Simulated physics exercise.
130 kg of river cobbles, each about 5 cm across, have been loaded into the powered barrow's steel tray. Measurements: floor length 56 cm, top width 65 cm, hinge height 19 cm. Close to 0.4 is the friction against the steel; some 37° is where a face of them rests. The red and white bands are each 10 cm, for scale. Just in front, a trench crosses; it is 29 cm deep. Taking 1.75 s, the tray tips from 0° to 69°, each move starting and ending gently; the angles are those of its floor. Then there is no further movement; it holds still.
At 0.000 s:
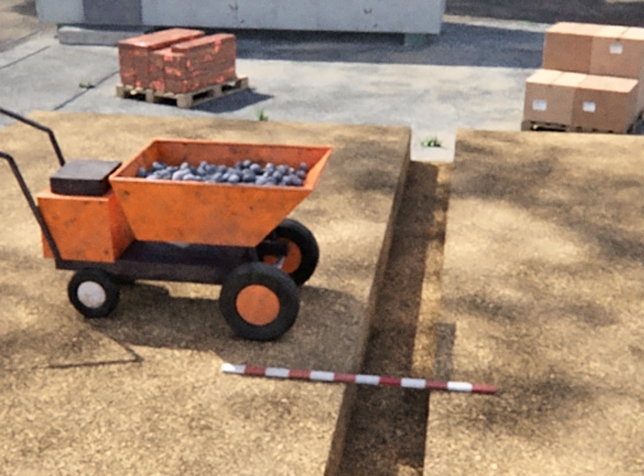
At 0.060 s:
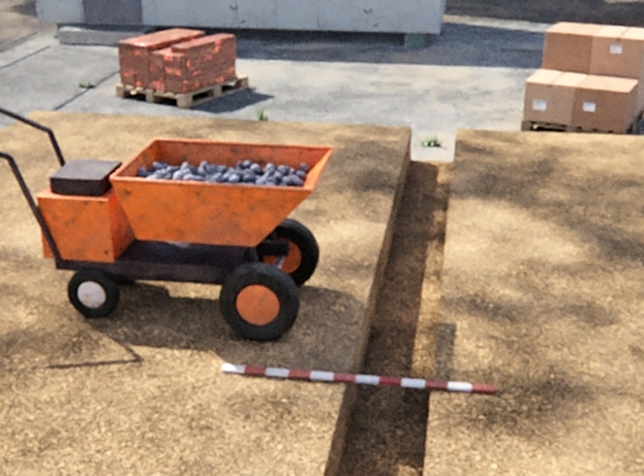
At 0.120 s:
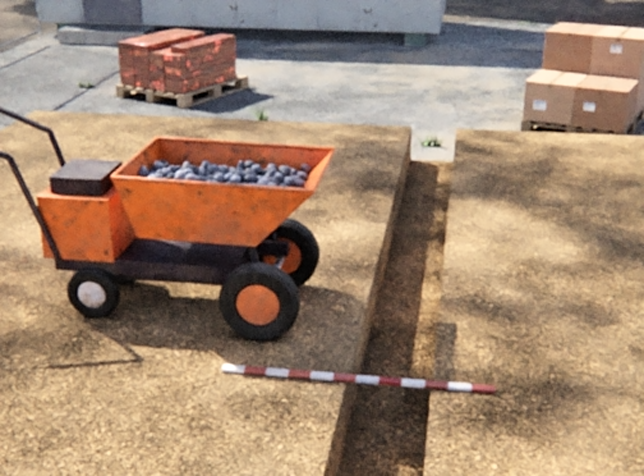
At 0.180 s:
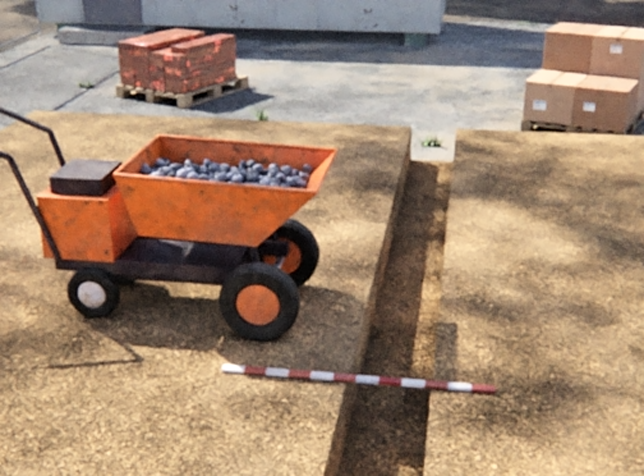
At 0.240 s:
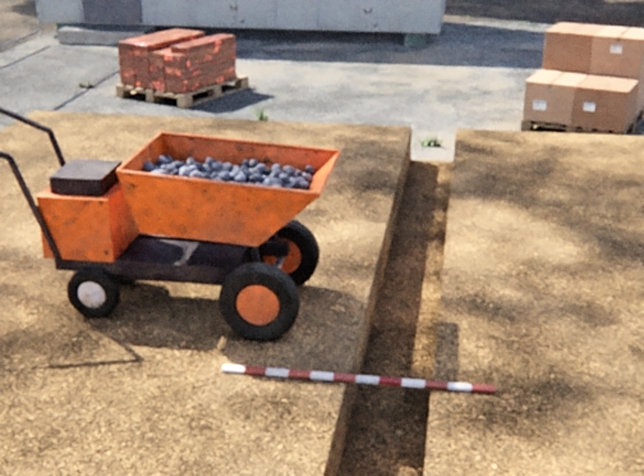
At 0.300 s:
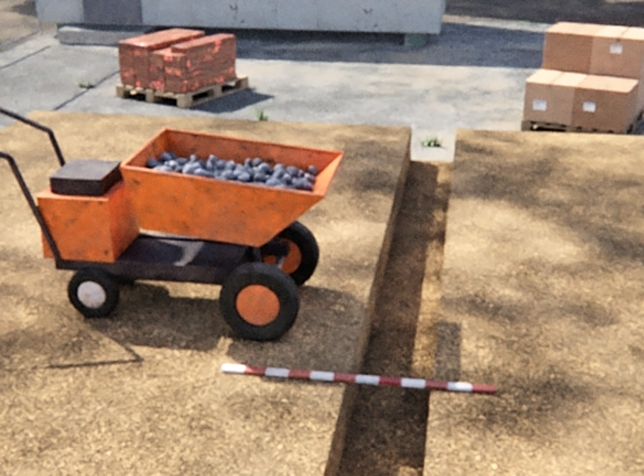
The footage shows an orange powered barrow loaded with grey stones beside a narrow trench, a red and white striped pole lying across it. The tray slowly tilts slightly forward to the right while the barrow's wheels stay still.
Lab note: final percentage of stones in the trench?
Approx. 65 %.
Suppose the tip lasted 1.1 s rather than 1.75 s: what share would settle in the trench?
Something close to 55 per cent.
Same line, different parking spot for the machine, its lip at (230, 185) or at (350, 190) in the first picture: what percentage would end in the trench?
Some 75 and some 30 per cent, in that order.
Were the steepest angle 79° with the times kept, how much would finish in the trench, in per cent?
Then about 75 per cent.
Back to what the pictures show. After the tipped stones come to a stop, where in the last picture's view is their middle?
Middle at around (423, 351), I'd say.
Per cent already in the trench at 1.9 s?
Around 30 per cent of it, at that instant.
After 1.3 s the floor is at 58°; 100 % in the tray; the foremost stones are at (401, 267).
After 1.9 s the floor is at 69°; 47 % in the tray, 30 % in the trench, 23 % past the trench; the foremost stones are at (523, 321).
After 2.2 s the floor is at 69°; 17 % in the tray, 48 % in the trench, 35 % past the trench; the foremost stones are at (588, 313).
After 4.2 s the floor is at 69°; 0 % in the tray, 65 % in the trench, 35 % past the trench; the foremost stones are at (614, 300).
